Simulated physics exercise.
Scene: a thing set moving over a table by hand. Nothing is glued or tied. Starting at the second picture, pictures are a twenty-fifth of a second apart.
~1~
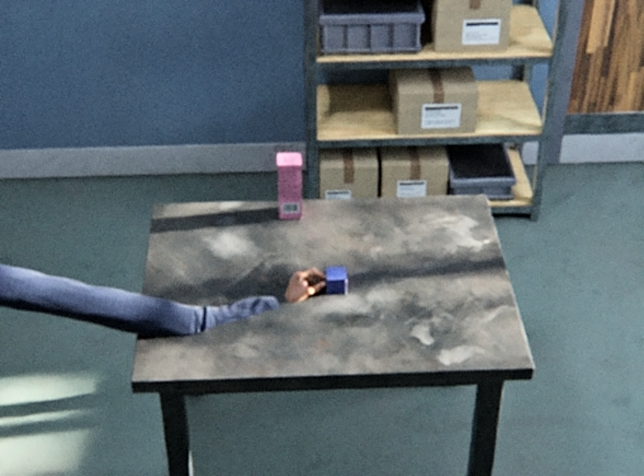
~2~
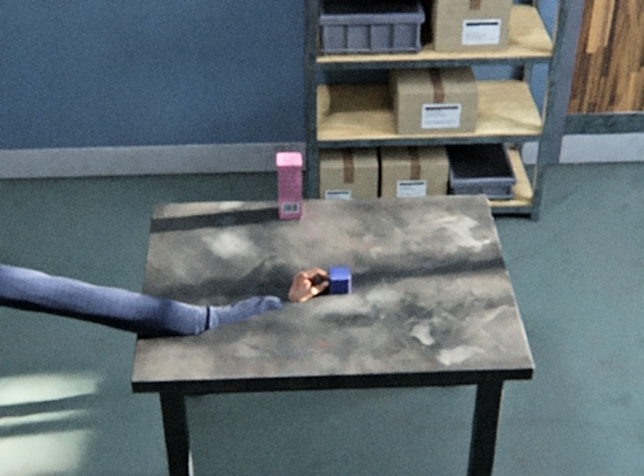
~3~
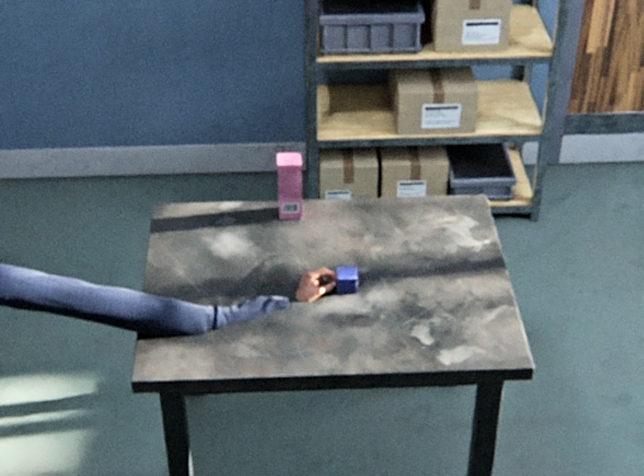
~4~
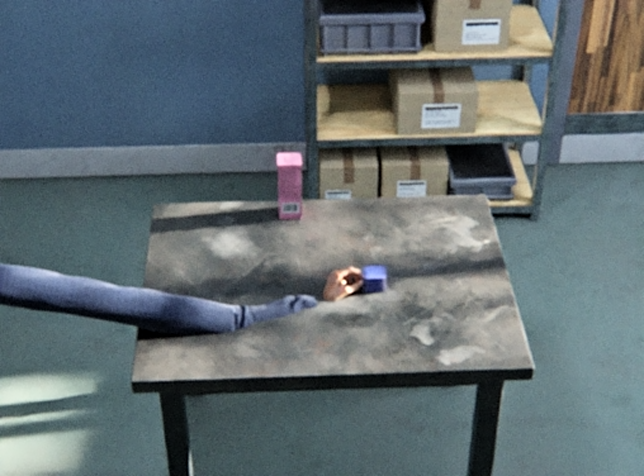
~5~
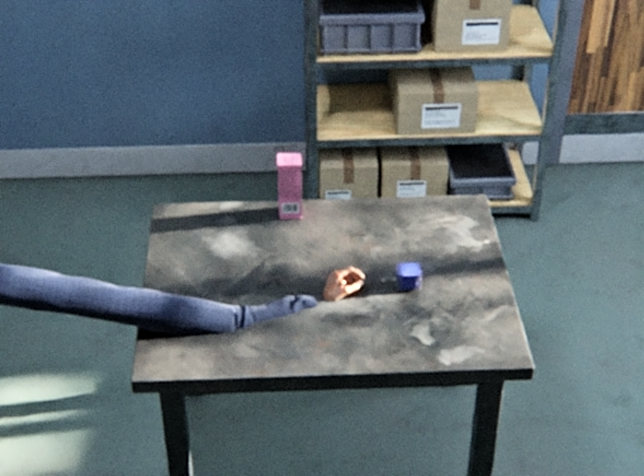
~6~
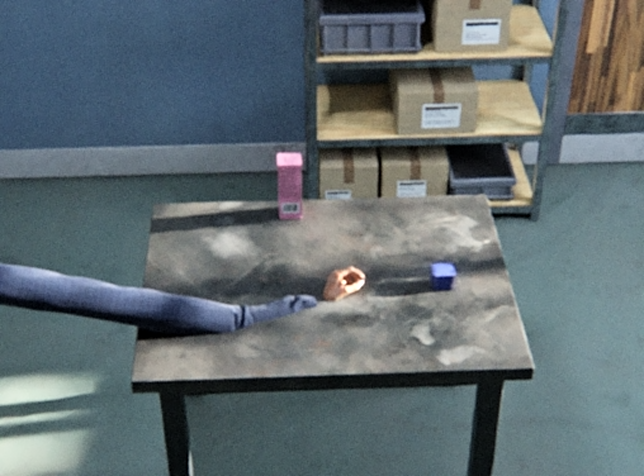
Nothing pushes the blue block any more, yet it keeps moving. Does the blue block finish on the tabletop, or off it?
The blue block finishes off the table.
Then, 0.20 s on from there, blue block now off the table.
Then, 0.40 s on from there, things are still on the move.
In the end, off the table, blue block.
